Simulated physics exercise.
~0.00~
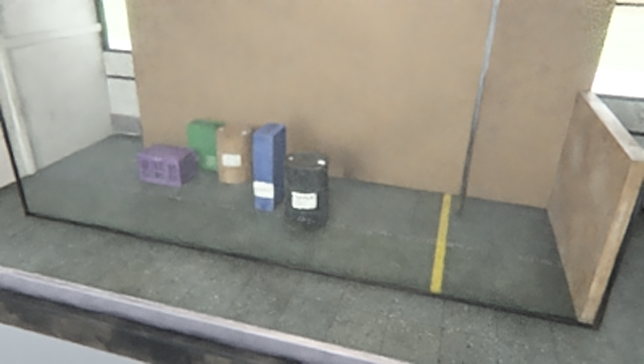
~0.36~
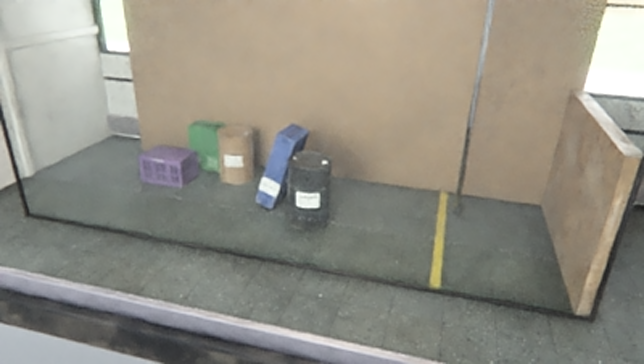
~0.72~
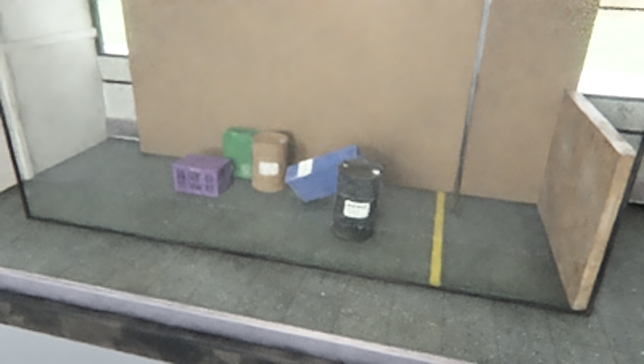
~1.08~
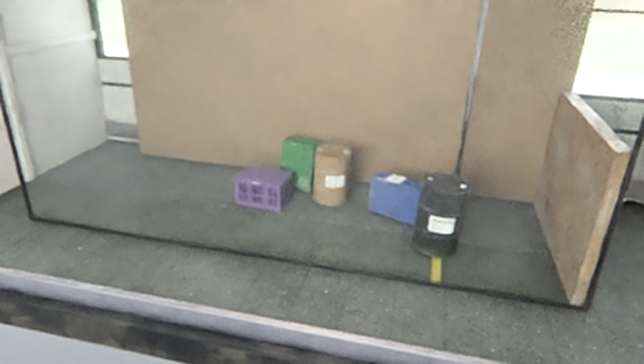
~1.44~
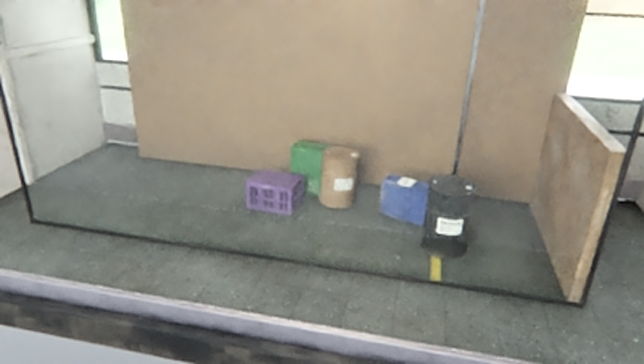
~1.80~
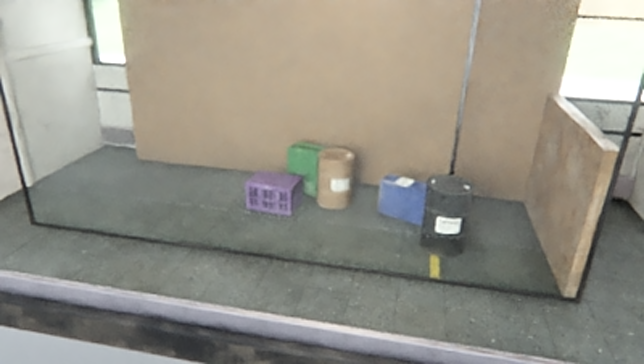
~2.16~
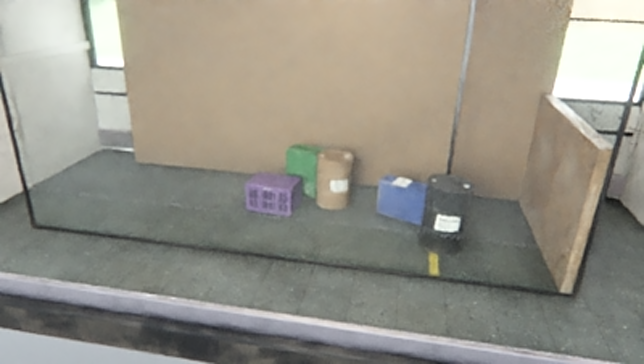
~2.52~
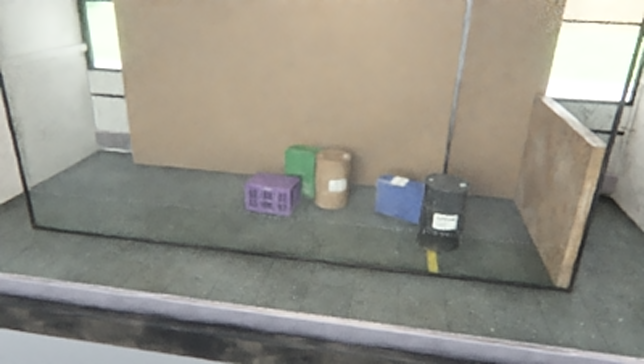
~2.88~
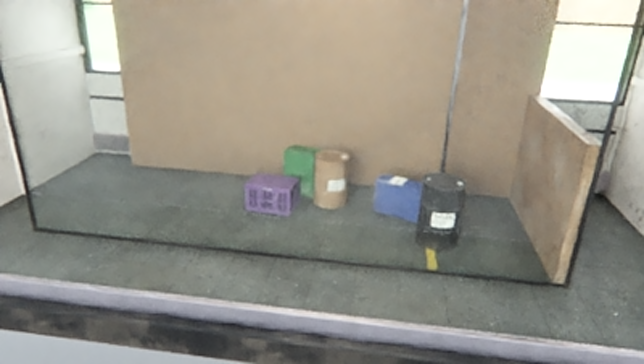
On a tram floor, a blue box topples as loose items slide right, the black drum alone crossing the yellow line.
